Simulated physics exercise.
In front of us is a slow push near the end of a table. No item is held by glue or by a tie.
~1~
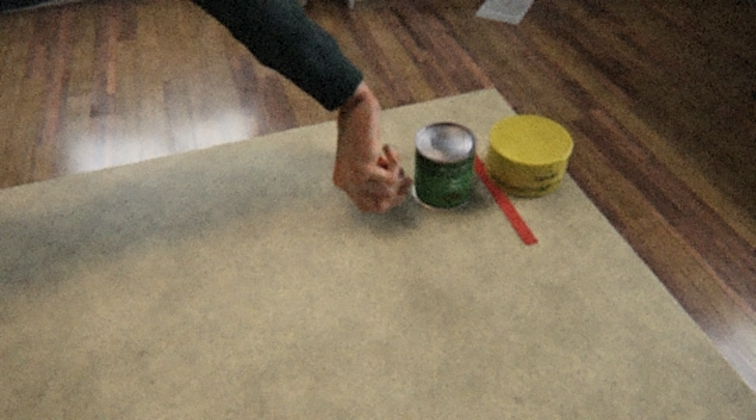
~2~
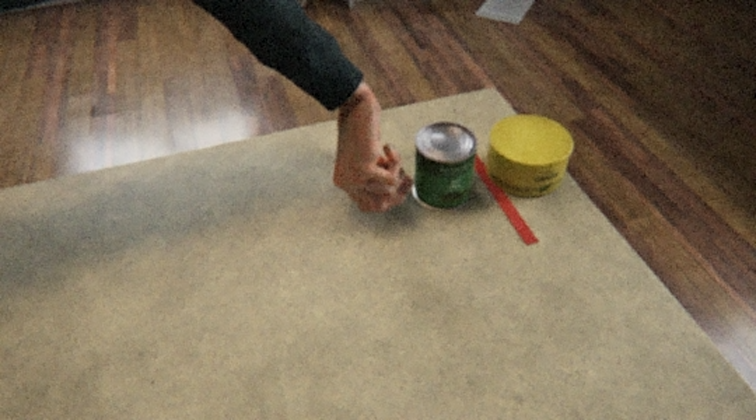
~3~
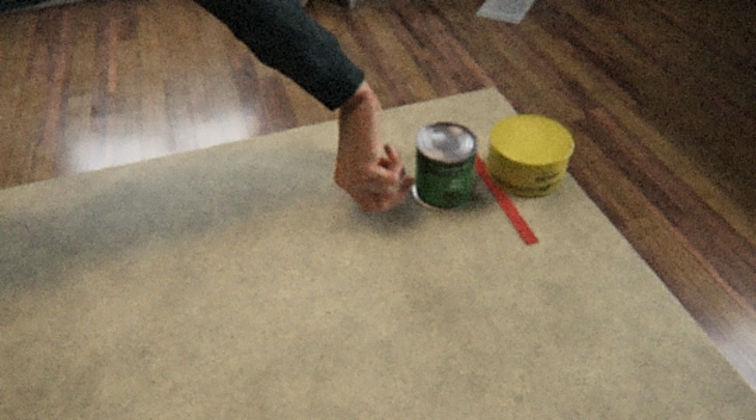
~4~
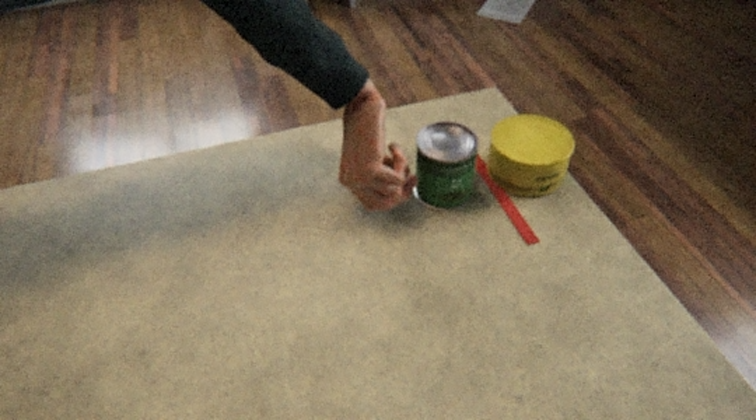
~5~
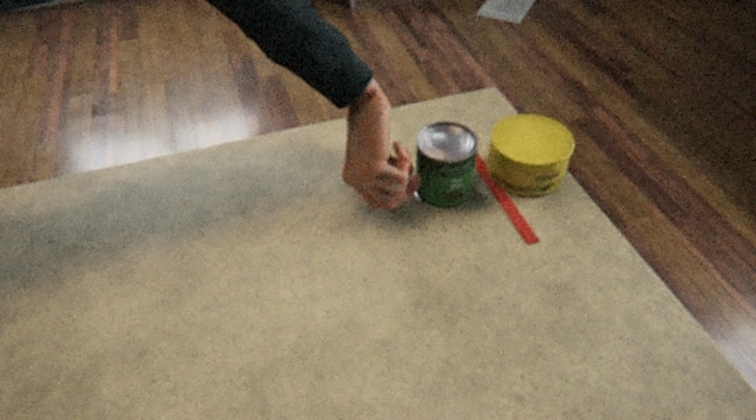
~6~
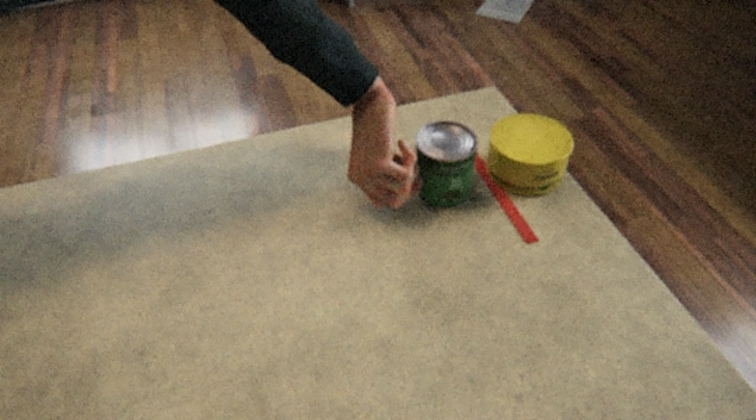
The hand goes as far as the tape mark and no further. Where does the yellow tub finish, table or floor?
So the yellow tub goes off the side.
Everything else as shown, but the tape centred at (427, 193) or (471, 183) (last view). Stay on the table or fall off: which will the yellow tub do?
In that order, it pulls up in time; overshoots.
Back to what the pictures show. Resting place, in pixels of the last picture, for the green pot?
End position, centre: Approx. (525, 147).
Then, 1.34 s after the last picture, yellow tub tipped 34° from how it was near (590, 153).
Then, 1.70 s after the last picture, yellow tub falling near (566, 377).
At rest, the yellow tub falls off the table.
